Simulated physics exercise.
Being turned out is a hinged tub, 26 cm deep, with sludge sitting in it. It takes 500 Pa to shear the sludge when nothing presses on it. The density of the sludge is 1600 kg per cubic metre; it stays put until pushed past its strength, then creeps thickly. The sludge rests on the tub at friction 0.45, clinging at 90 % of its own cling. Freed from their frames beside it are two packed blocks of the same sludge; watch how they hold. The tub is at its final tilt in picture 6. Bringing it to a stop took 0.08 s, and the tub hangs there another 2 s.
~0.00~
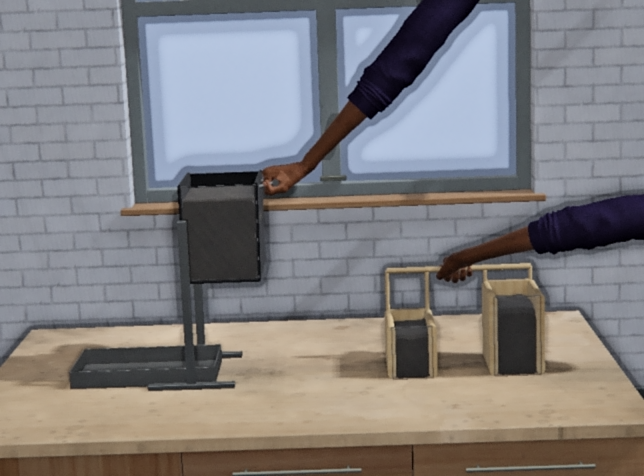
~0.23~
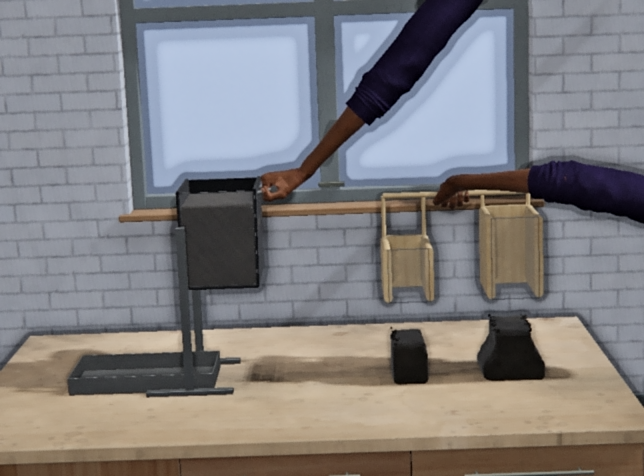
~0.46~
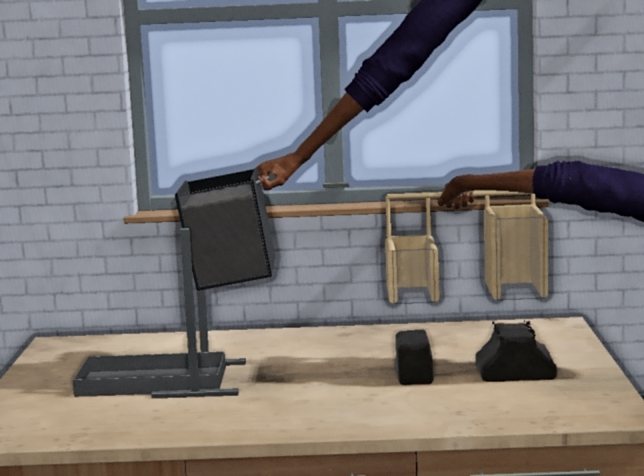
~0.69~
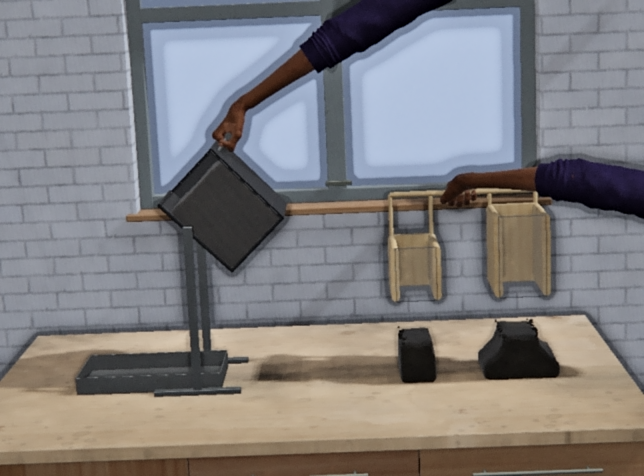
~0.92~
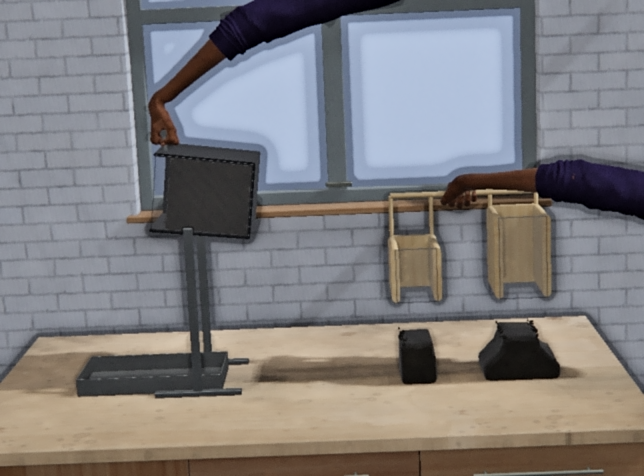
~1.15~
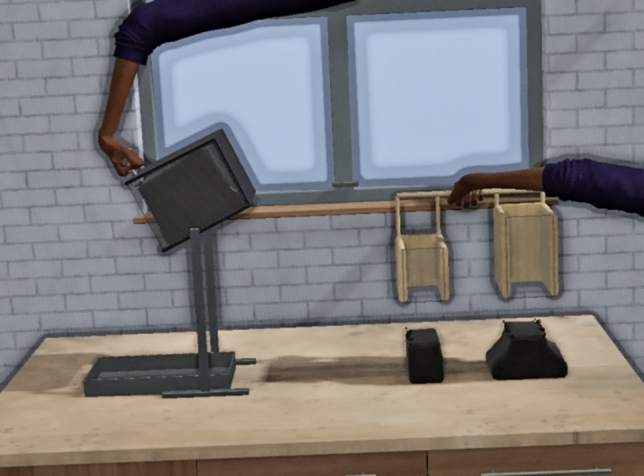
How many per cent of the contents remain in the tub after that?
0 %.
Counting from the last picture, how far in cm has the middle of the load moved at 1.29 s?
Around 8 cm.
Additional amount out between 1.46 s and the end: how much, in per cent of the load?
Load share from then on: Near 30 %.
After 1.29 s, the tub is at 115 degrees and holds 72 %.
After 1.46 s, the tub is at 115 degrees and holds 31 %.
After 1.63 s, the tub is at 115 degrees and holds 20 %.
After 1.80 s, the tub is at 115 degrees and holds 12 %.
After 3.15 s, at the end, the tub is at 115 degrees and holds 0 %.
